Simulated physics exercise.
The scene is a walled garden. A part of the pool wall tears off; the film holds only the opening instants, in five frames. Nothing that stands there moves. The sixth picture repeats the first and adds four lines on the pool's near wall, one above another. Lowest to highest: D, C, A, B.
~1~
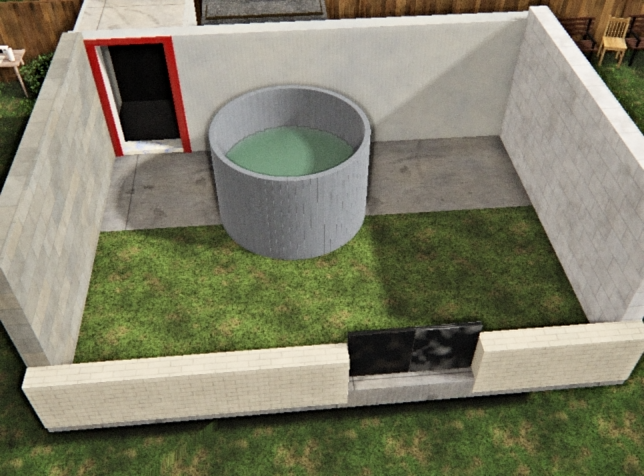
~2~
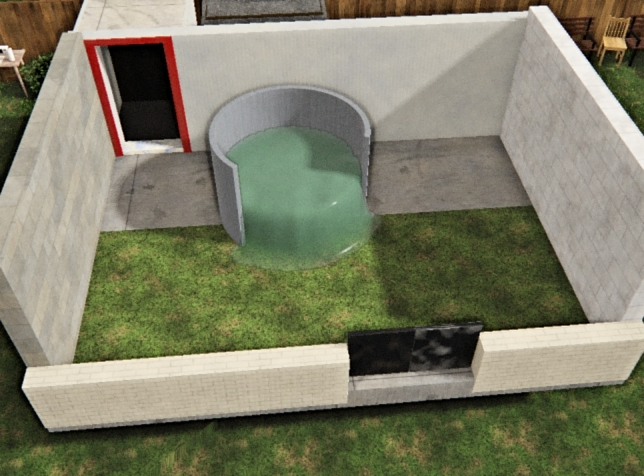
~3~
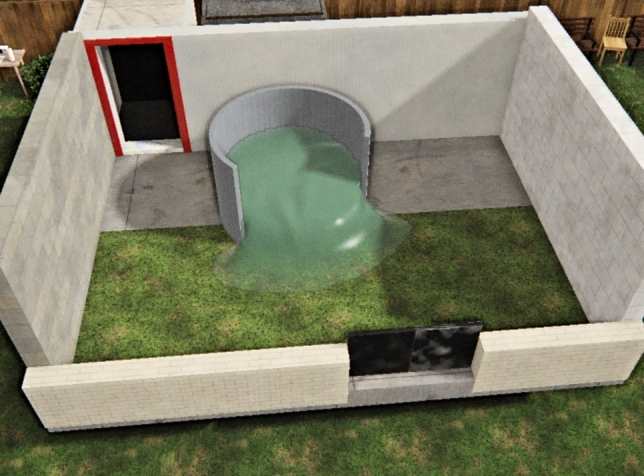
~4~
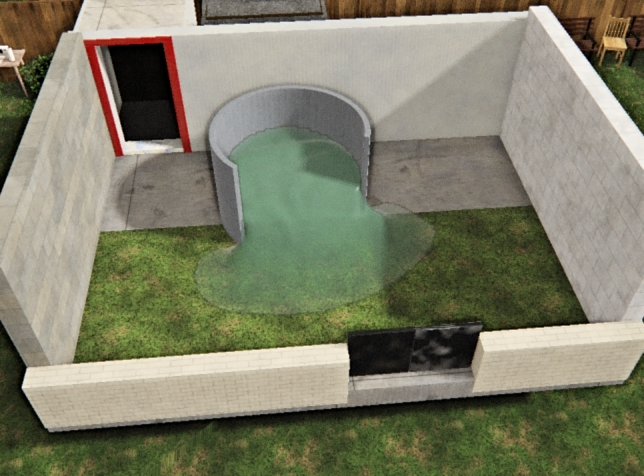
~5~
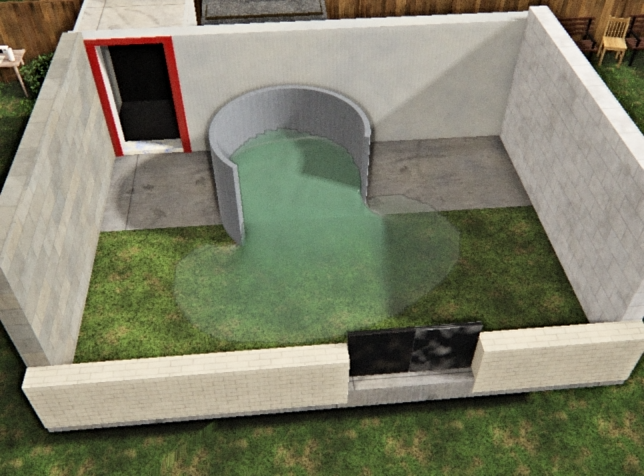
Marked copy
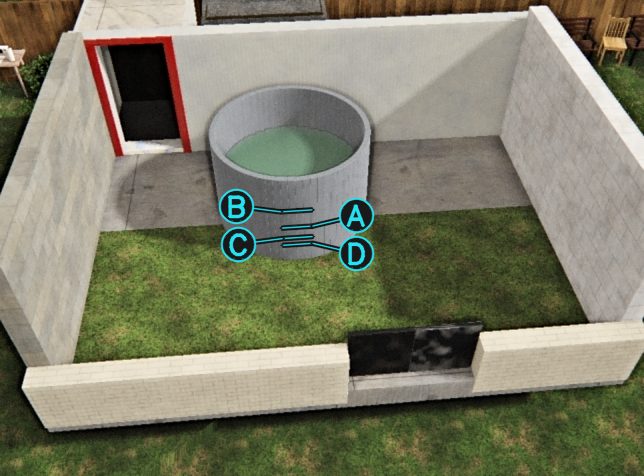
In a walled garden, the front of a round gray pool opened up, and the greenish water poured out onto the grass, spreading wider and thinner across the lawn toward the shut black gate.
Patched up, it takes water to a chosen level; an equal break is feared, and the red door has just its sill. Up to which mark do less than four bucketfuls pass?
Use line A.
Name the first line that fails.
That is line B.
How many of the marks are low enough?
Three of them.
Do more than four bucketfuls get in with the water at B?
Yes, that goes wrong.
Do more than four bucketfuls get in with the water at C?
No, not at all.
In cyan, A at (297, 227); B at (296, 210); C at (297, 237); D at (297, 244); from the bottom up D, C, A, B.
With A, a bucket or two gets in.
With B, about 11 bucketfuls get in.
With C, nothing gets over.
With D, nothing gets over.
